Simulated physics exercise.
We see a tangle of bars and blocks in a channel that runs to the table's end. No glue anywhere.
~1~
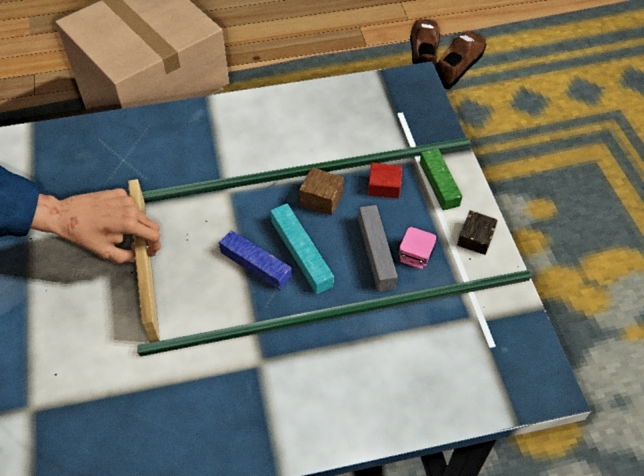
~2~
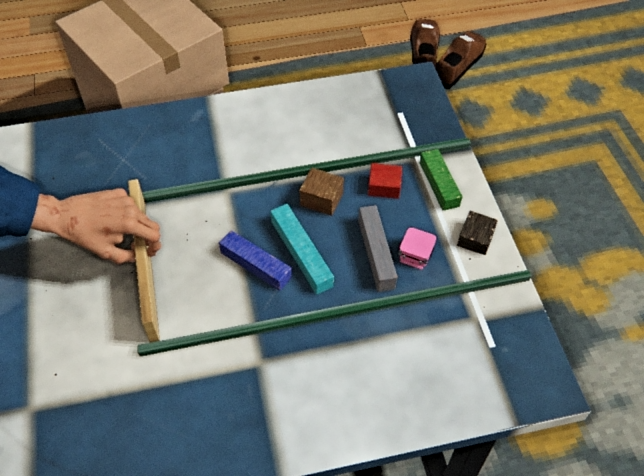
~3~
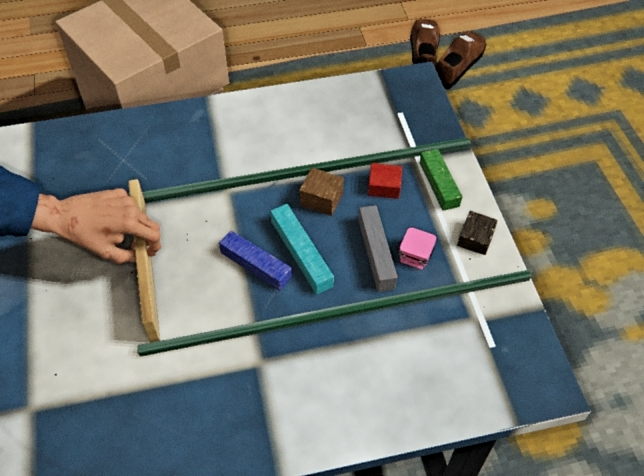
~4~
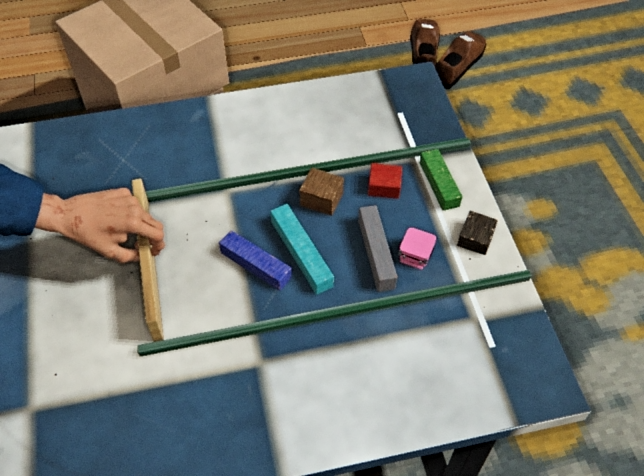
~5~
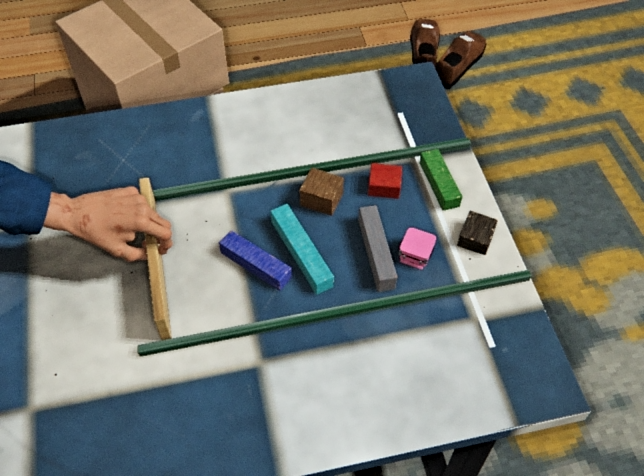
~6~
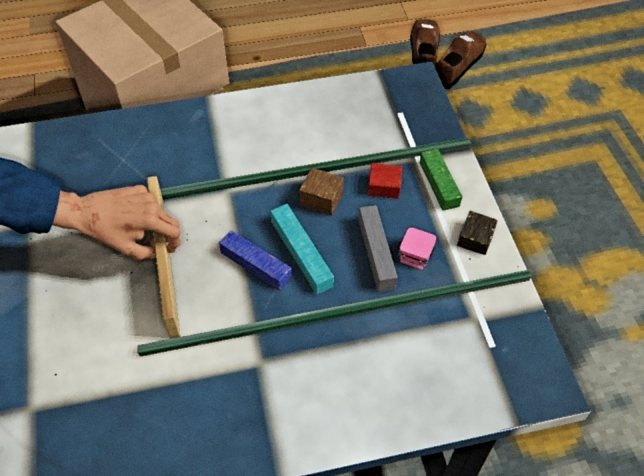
On a blue and white checked table, a hand holds a wooden board upright between two green rails, then slides it slightly right toward several coloured blocks and bars, which stay still.
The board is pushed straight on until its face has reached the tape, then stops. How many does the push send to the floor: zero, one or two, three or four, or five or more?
Outcome: The number that fall off is three or four.
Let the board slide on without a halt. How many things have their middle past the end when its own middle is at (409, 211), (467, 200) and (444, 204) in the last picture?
Place by place, 1, 5 and 3.
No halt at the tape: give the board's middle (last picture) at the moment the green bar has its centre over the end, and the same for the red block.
About (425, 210), and (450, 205) for the other.
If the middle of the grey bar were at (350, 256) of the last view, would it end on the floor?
From there it holds on.
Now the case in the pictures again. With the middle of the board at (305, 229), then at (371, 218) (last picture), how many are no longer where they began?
3 and 7.
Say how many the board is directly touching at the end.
2 of them.
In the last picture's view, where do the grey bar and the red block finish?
First (497, 226), then (475, 166).
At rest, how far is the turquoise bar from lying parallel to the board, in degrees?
Near 0 degrees.
Soon after, none off yet; black block at rest near (478, 233); green bar at rest near (440, 180); pink case at rest near (417, 249).
In the end, the number that fall off is three or four; gone, pink case, green bar and black block.
